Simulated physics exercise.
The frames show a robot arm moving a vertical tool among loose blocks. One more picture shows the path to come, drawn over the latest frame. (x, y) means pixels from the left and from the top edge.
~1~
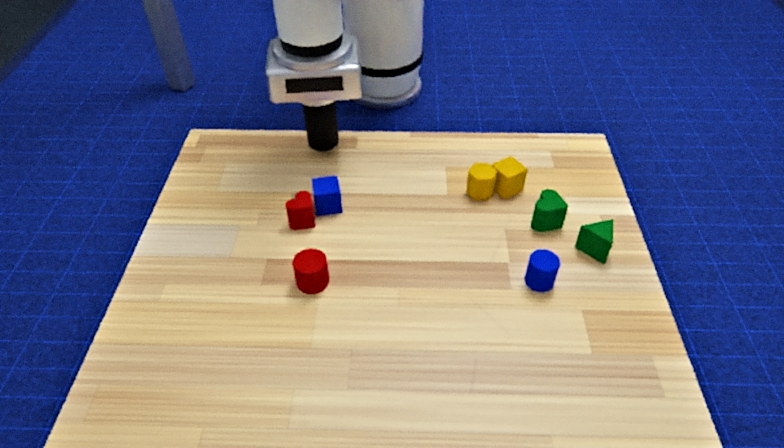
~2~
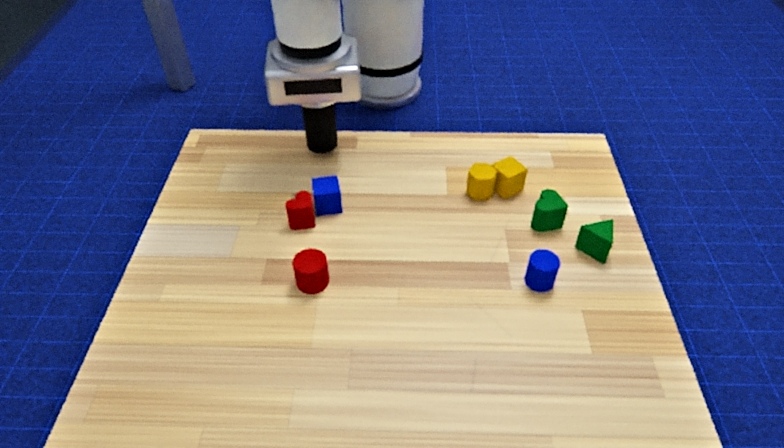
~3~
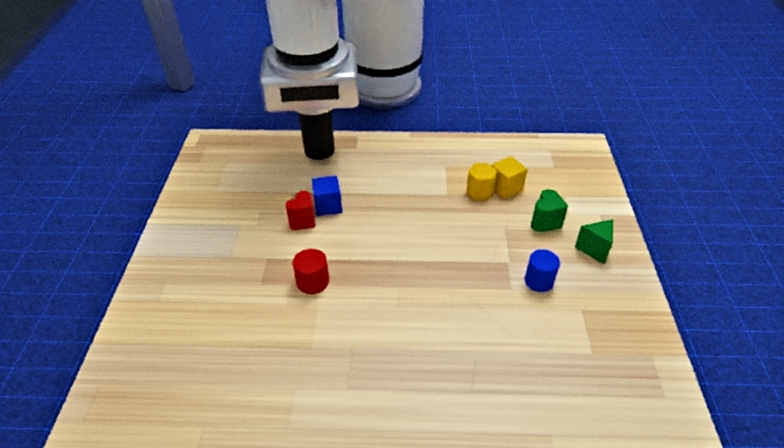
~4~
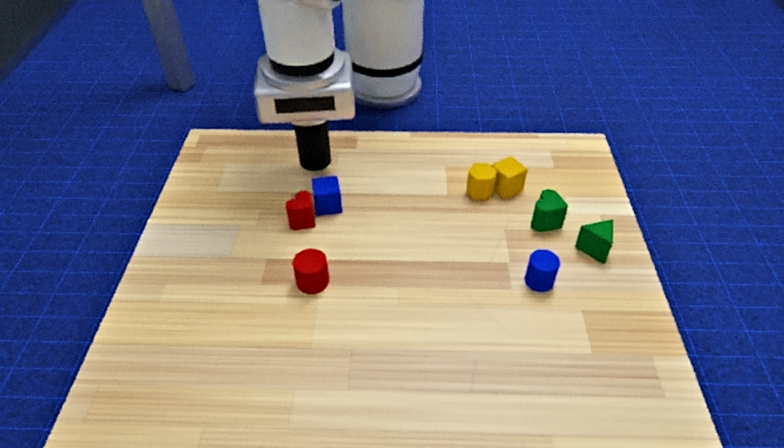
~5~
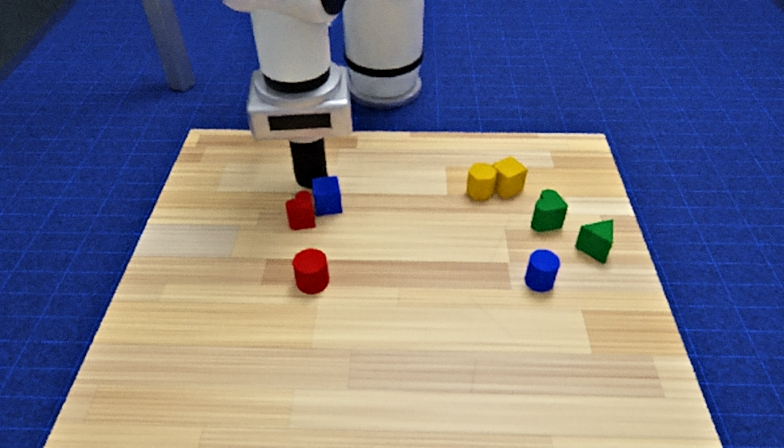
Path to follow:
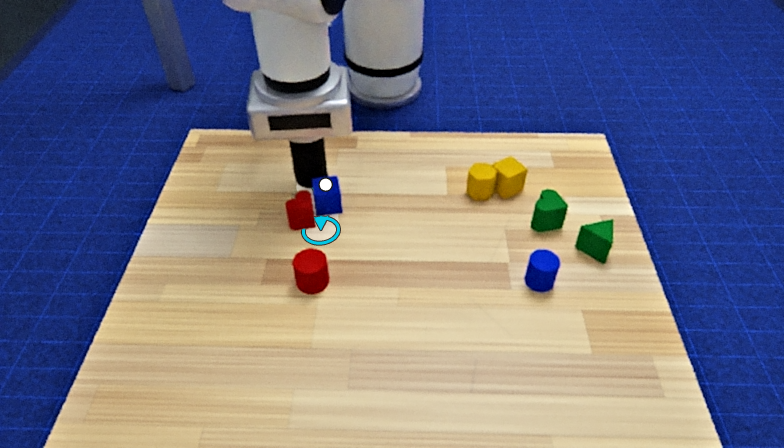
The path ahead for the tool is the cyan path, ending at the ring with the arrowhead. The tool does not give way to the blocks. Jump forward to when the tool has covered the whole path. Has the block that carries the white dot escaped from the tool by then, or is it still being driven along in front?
It lies beside or behind the tool.
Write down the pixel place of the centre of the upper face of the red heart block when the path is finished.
At roughly (287, 221).
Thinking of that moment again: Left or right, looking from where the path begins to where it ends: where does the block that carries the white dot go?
The block that carries the white dot is shifted sideways to the left, facing along the path from start to end.
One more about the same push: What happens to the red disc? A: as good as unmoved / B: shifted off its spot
Letter A.
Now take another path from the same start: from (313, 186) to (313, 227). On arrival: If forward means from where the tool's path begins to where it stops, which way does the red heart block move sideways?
Its sideways move is to the right.
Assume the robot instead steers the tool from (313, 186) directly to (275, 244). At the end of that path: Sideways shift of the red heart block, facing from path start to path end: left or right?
To the left.
The line goes from (313, 186) by way of (321, 207) to (321, 230); the dot is on the blue square.
What follows on the original path. Halfway along, tool at (320, 199); red heart block at (298, 205); blue square at (340, 200), turned 45° anticlockwise.
At the end, tool at (320, 222); red heart block at (287, 221), turned 75° clockwise; red disc unmoved; blue square at (350, 212), turned 75° anticlockwise.
